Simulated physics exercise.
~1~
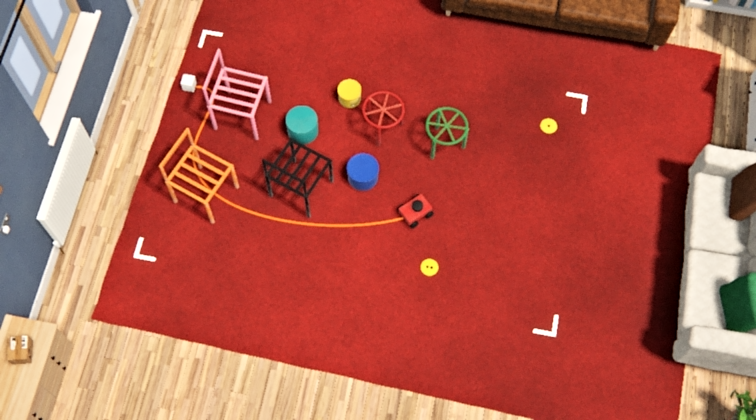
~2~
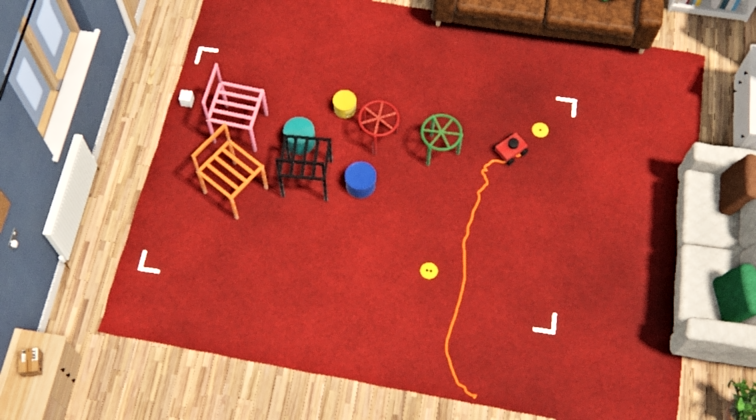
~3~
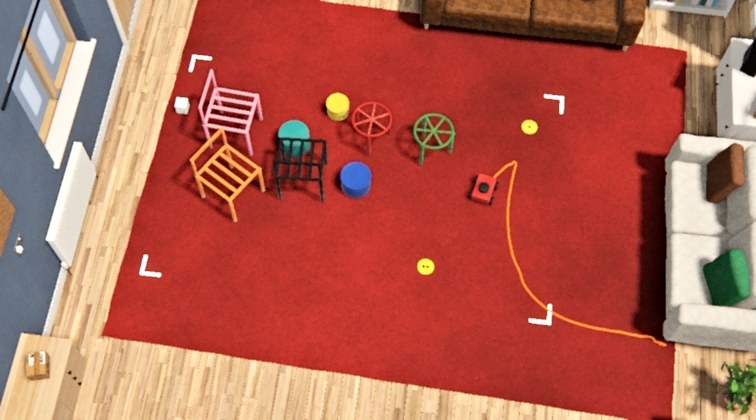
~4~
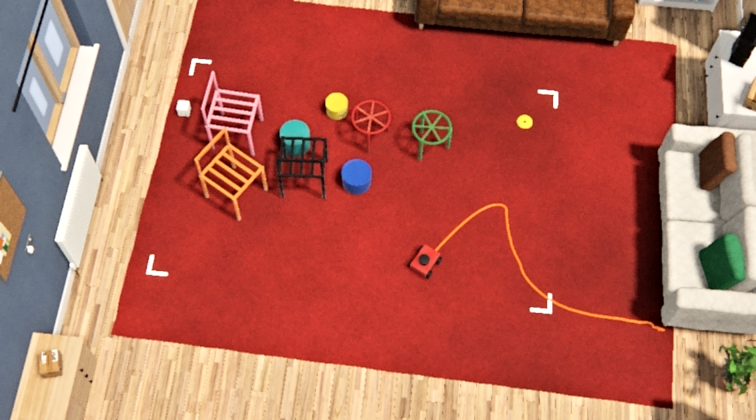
On a red rug, a corded cart shifts two chairs, then drives between marks, its cord trailing.
